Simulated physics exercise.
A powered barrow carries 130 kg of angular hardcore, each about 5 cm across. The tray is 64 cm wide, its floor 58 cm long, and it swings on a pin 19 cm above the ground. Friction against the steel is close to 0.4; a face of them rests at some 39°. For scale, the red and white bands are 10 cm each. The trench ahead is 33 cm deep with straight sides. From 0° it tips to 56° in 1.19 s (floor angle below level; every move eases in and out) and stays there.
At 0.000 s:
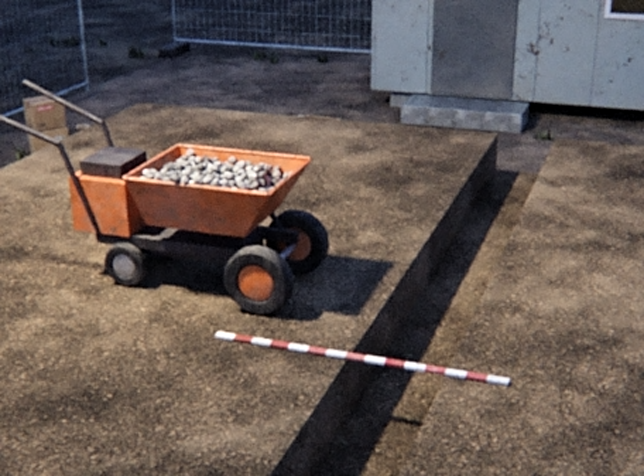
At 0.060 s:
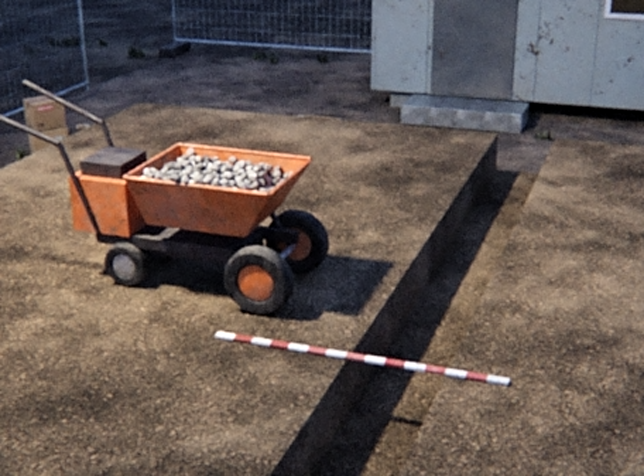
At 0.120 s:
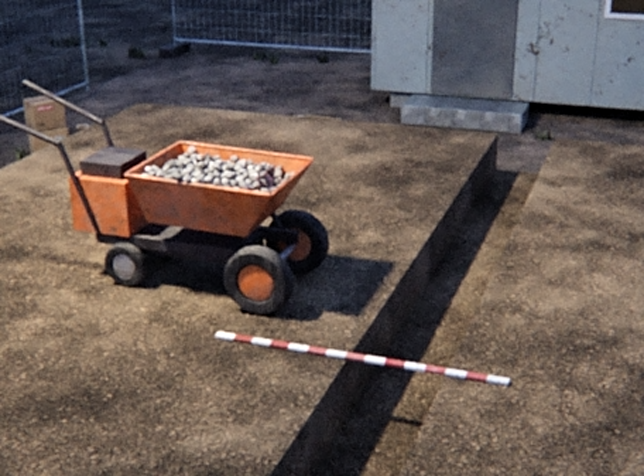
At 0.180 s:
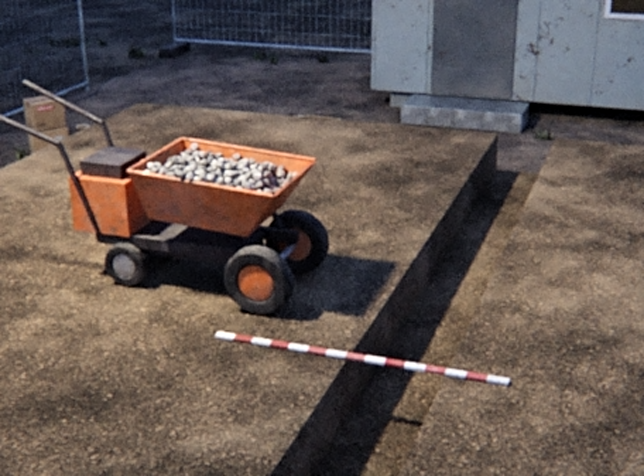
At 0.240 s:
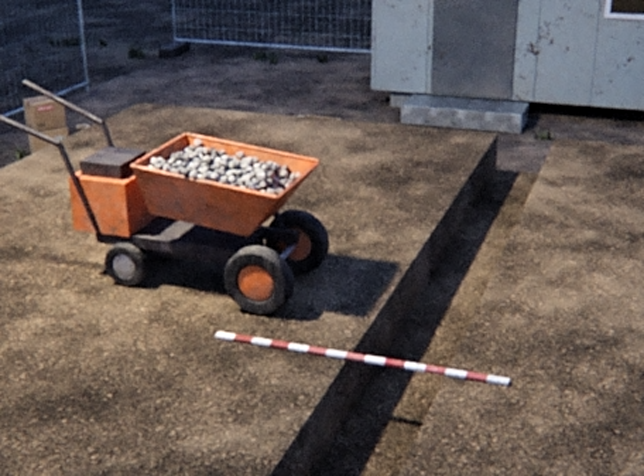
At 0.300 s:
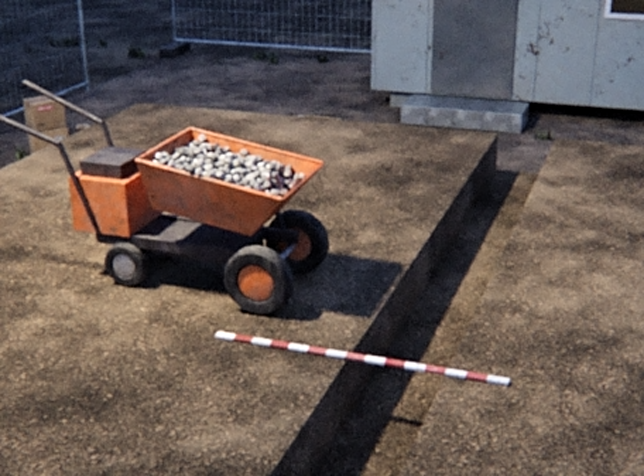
Orange barrow's tray of pale stones tilting slightly down to the right beside a straight trench, its wheels staying still.
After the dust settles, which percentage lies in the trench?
Close to 14 in a hundred.
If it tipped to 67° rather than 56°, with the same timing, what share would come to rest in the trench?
It would be near 50 per cent.
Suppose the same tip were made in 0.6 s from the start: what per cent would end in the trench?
It would be near 40 per cent.
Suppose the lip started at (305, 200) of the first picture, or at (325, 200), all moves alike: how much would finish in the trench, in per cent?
First some 15, then 15 per cent.
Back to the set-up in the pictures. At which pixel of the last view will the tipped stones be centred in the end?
Their middle is at about (408, 368).
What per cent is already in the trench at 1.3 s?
Some 0 per cent.
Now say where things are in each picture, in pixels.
Lip at (268, 195), floor tilted 0°, highest stones at (225, 167), in the first picture.
Lip at (268, 195), floor tilted 0°, highest stones at (225, 167); the stones move at 0.1 m/s on average, in the second picture.
Lip at (270, 195), floor tilted 2°, highest stones at (218, 165); the stones move at 0.2 m/s on average, in the third picture.
The tray is at 3°, its lip at (273, 196); the top of the load is at (213, 162); the stones move at 0.3 m/s on average, in the fourth picture.
The tray is at 6°, its lip at (277, 198); the top of the load is at (196, 157); the stones move at 0.4 m/s on average, in the fifth picture.
Lip at (282, 200), floor tilted 9°, highest stones at (197, 151); the stones move at 0.5 m/s on average, in the sixth picture.
After 0.9 s the floor is at 47°; 100 % in the tray; the foremost stones are at (342, 218).
After 1.3 s the floor is at 56°; 97 % in the tray, 2 % short of the trench, 1 % in the trench; the foremost stones are at (398, 331).
After 1.6 s the floor is at 56°; 89 % in the tray, 4 % short of the trench, 7 % in the trench; the foremost stones are at (444, 377).
After 3.6 s the floor is at 56°; 83 % in the tray, 4 % short of the trench, 14 % in the trench; the foremost stones are at (463, 371).
